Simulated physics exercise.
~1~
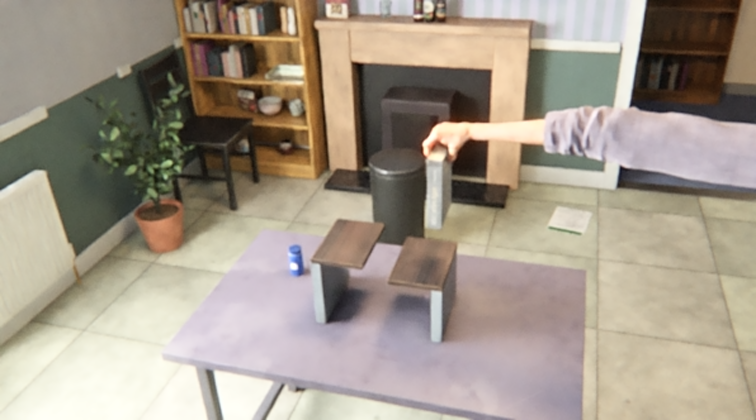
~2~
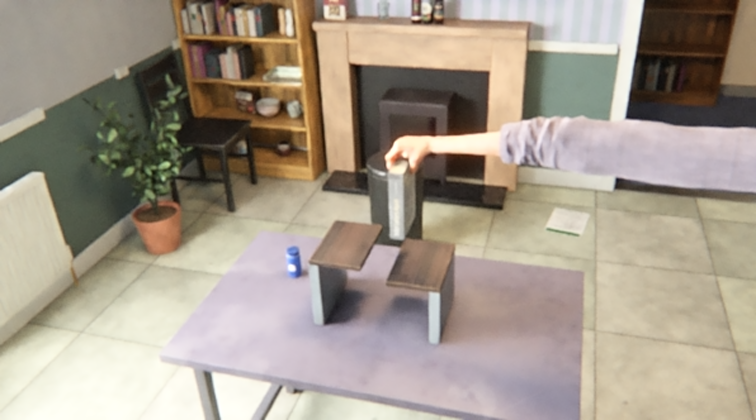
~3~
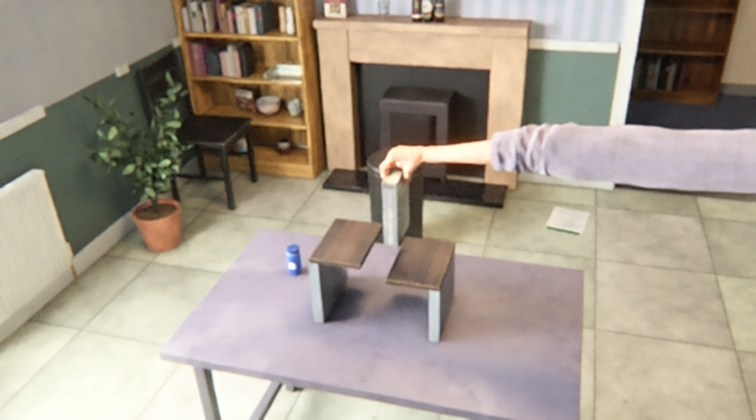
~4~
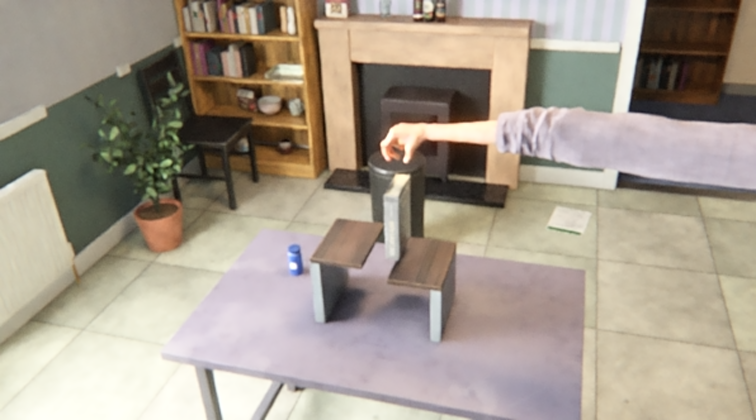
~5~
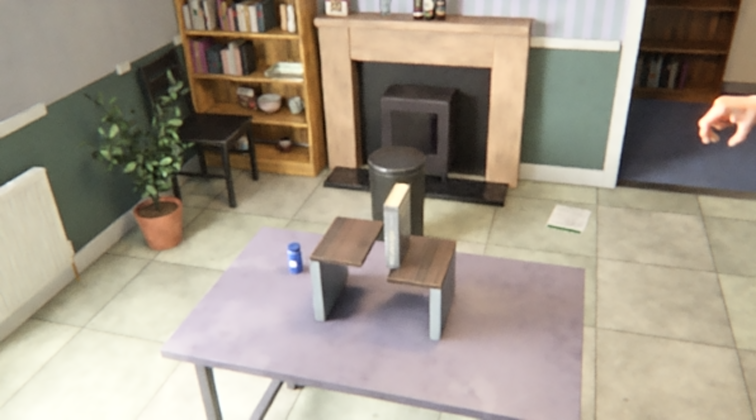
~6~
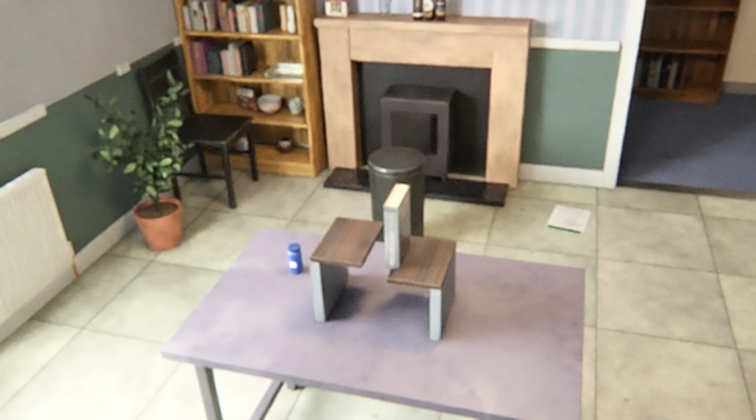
In a living room, a hand lowering an upright grey book between two wooden ledges and releasing it, the book staying caught.
